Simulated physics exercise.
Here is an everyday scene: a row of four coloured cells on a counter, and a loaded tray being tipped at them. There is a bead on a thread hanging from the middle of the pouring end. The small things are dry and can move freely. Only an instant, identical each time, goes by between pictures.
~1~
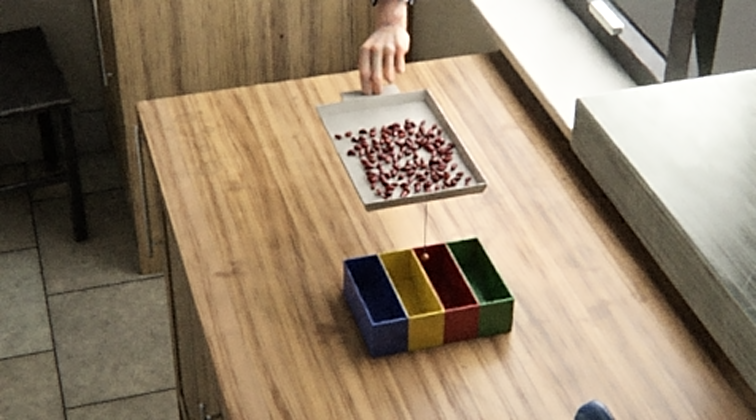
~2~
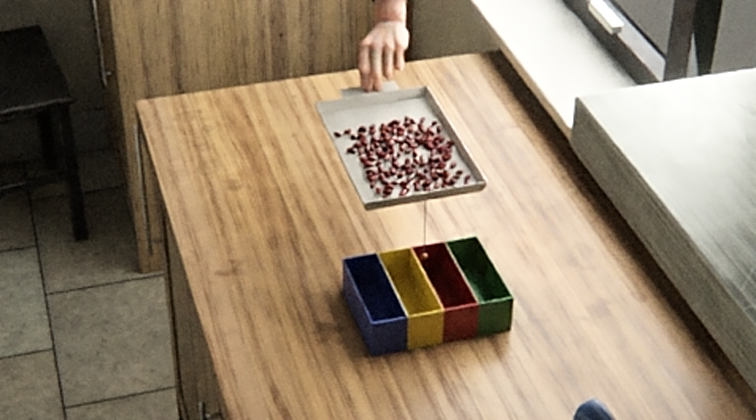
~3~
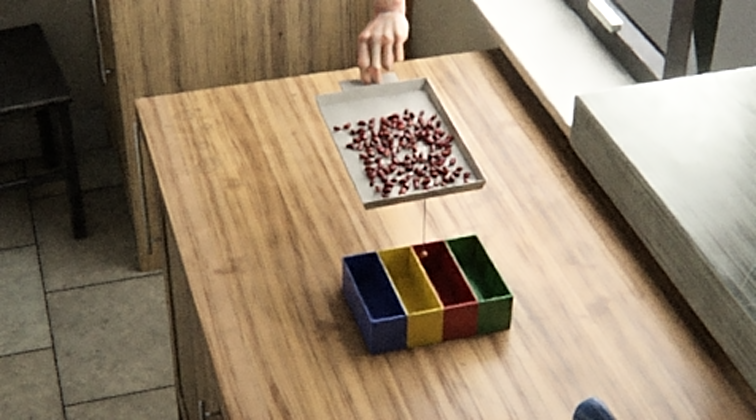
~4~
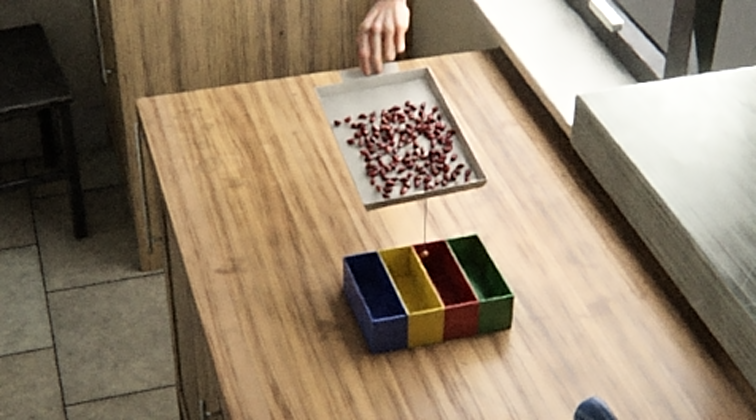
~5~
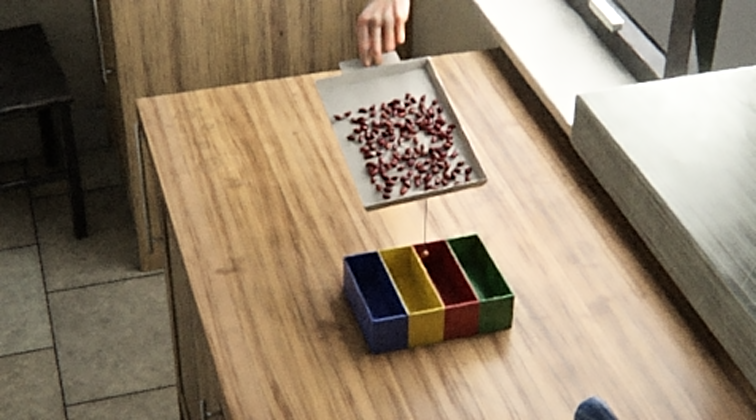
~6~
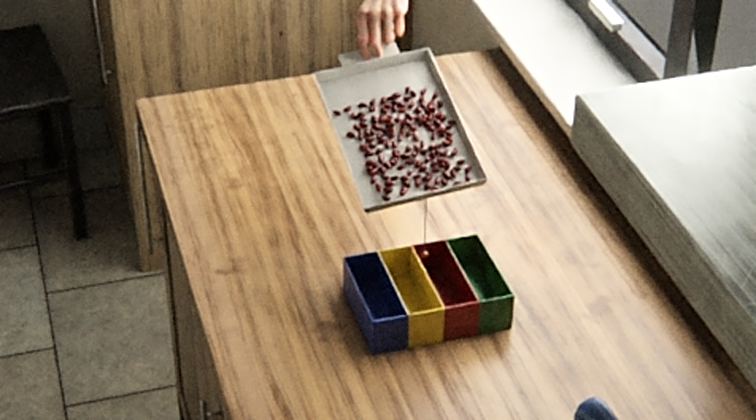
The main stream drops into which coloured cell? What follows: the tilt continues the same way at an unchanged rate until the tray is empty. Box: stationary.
It drops into the blue cell.
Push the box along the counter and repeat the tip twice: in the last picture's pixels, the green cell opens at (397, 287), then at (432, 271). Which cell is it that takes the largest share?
The red one, then the cell in yellow.
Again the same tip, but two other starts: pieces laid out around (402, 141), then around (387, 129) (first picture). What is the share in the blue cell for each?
It's 60 percent the first time and 50 percent the second.
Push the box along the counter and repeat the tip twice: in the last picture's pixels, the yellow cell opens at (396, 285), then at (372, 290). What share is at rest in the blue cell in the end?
40, then 10 %.
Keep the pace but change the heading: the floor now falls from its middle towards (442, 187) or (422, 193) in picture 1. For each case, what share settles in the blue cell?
For the first aim it is 0 in a hundred, for the second 20 in a hundred.
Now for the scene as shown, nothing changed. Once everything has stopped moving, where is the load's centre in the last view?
About pixel (385, 320).
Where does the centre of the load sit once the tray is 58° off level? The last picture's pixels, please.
Around (403, 168).
Soon after the last picture, tray tipped steeply; all on the tray.
A little later, tray tipped right over; most on the tray; a small part in the blue cell; a small part falling or outside the box.
Later still, tray tipped past a quarter turn; about two thirds in the blue cell; about a quarter in the yellow cell; a small part in the red cell; a stray few in the green cell; a small part falling or outside the box.
At rest, tray tipped past a quarter turn; about two thirds in the blue cell; about a quarter in the yellow cell; a small part in the red cell; a stray few in the green cell; a small part outside the box.
